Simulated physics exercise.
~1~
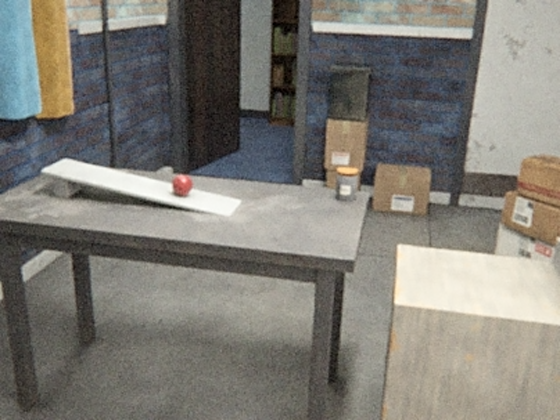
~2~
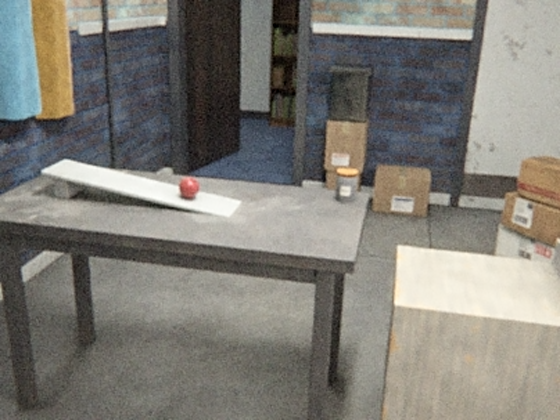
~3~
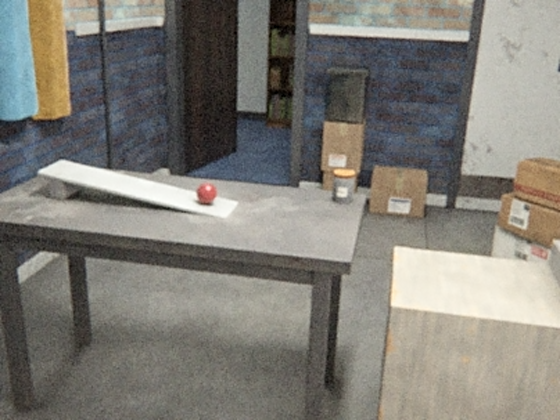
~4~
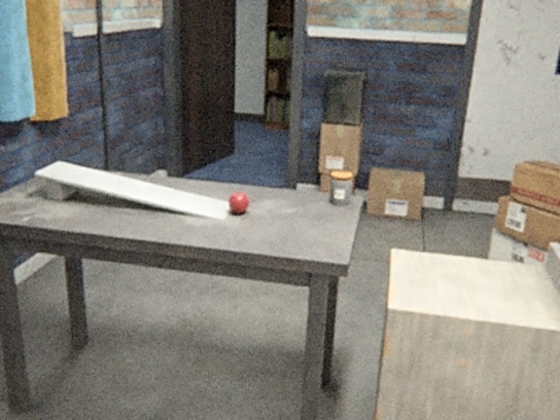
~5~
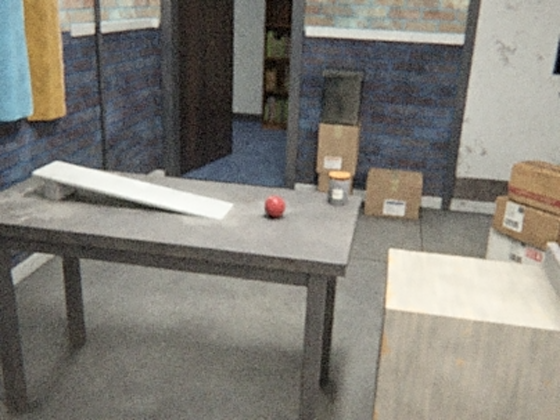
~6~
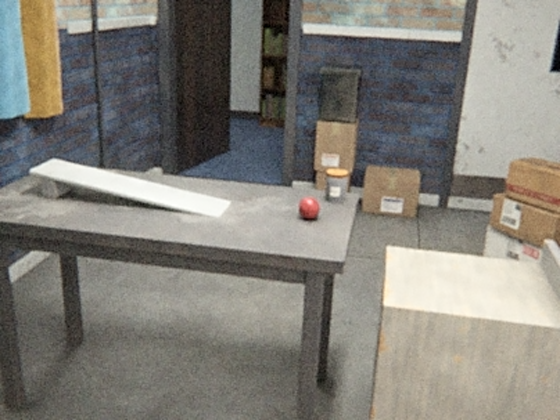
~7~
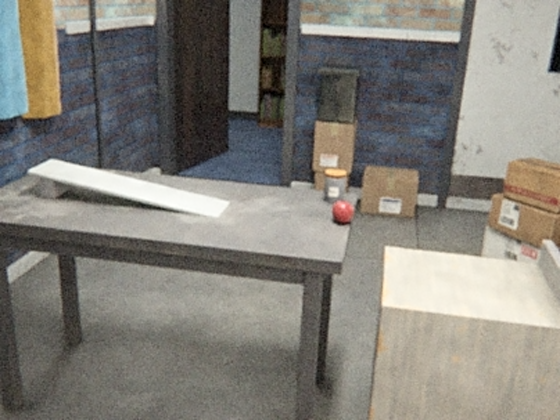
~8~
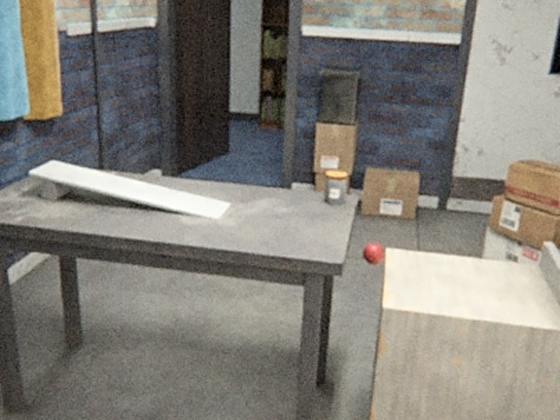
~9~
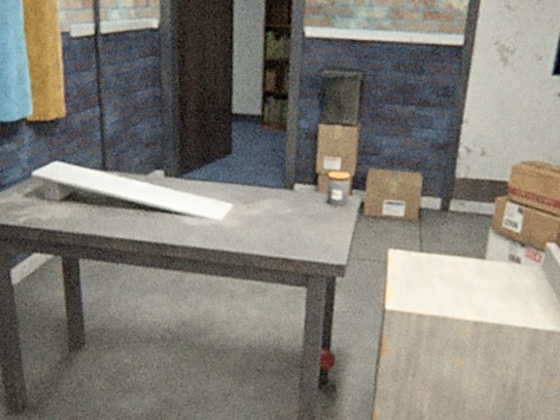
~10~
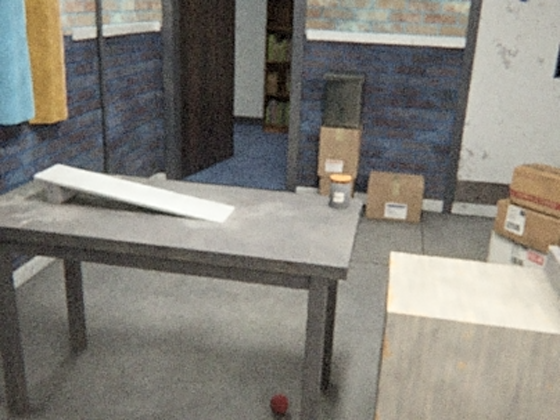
Red apple rolling down a ramp and along a table past a grey jar, dropping off the edge into the gap before a cabinet.
